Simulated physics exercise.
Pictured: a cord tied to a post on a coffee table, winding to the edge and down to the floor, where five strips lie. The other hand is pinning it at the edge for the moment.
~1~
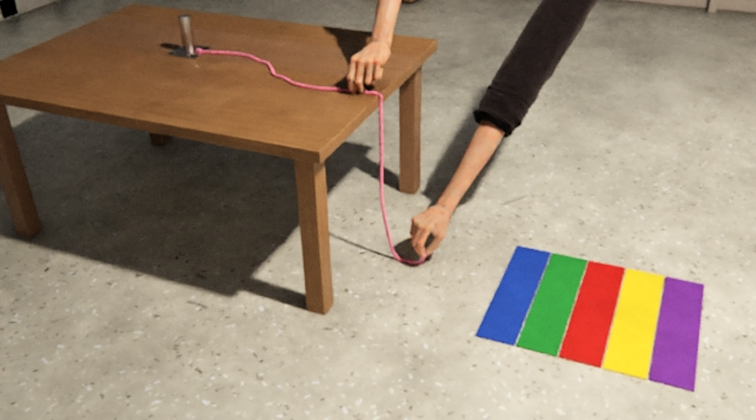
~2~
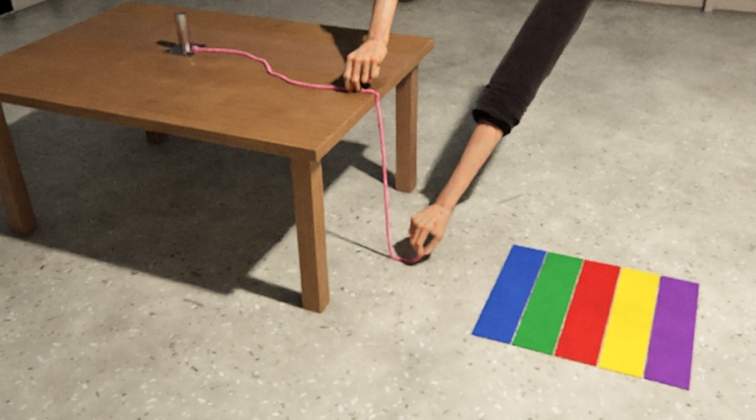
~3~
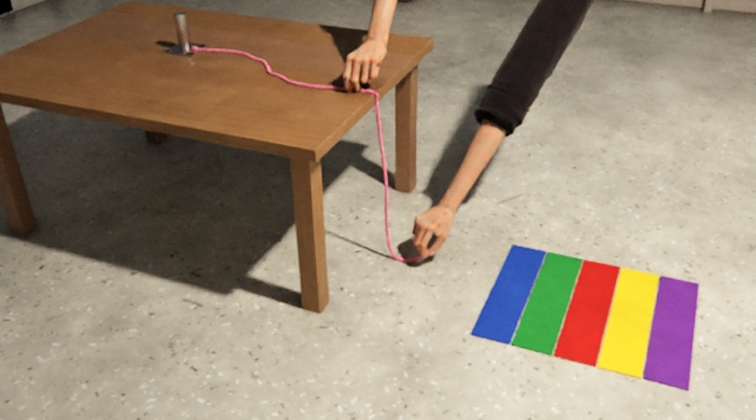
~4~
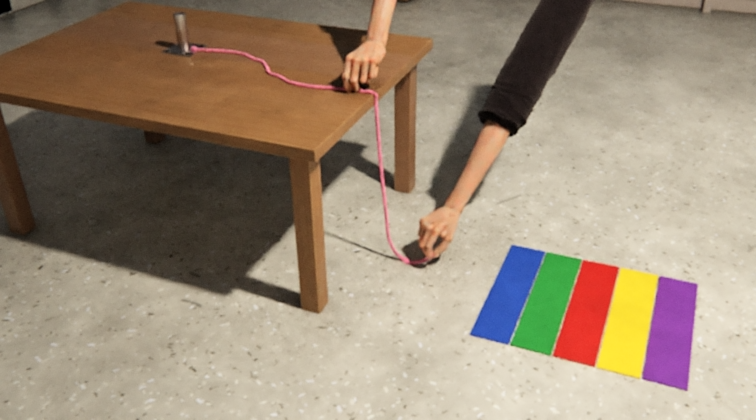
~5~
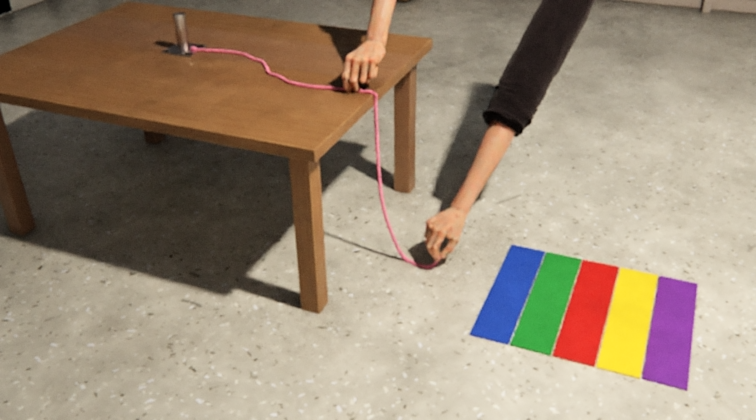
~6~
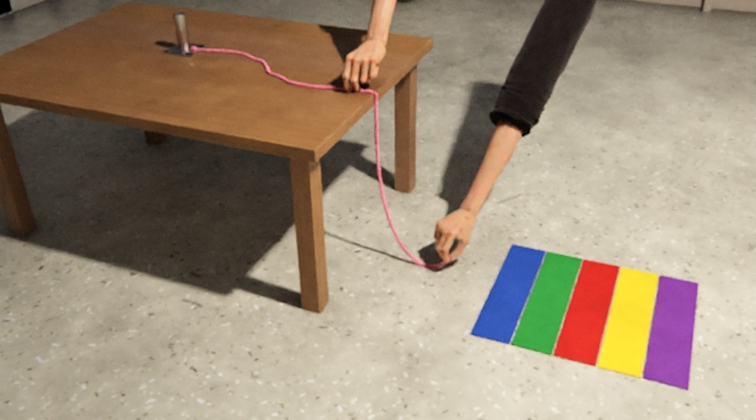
A hand holding the end of a pink cord near the floor slid it slowly right toward the blue strip, while another hand kept the cord pinned at the edge of the wooden table.
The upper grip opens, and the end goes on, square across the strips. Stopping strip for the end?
Green.
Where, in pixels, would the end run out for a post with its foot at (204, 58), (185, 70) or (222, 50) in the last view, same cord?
About (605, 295), (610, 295) and (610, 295).
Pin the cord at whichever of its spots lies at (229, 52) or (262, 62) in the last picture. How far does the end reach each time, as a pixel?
Per try (px, approx.): (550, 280); (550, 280).
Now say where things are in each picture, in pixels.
In the first picture, end (425, 254); blue (503, 322); green (543, 332); red (585, 342); yellow (628, 353); purple (674, 364).
In the second picture, end (424, 253); cord through (223, 51) (268, 67) (312, 86) (377, 105) (385, 175) (389, 242).
In the third picture, end (427, 254).
In the fourth picture, end (433, 256); cord through (221, 51) (267, 67) (311, 86) (376, 106) (382, 175) (390, 243).
In the fifth picture, end (439, 257).
In the sixth picture, end (449, 259); cord through (221, 51) (267, 67) (311, 86) (376, 105) (379, 175) (399, 242).
Soon after, end near (486, 267); short of the strips.
Then, end near (530, 277); over blue.
At full stretch, end near (556, 282); over green. It gets as far as the green strip.
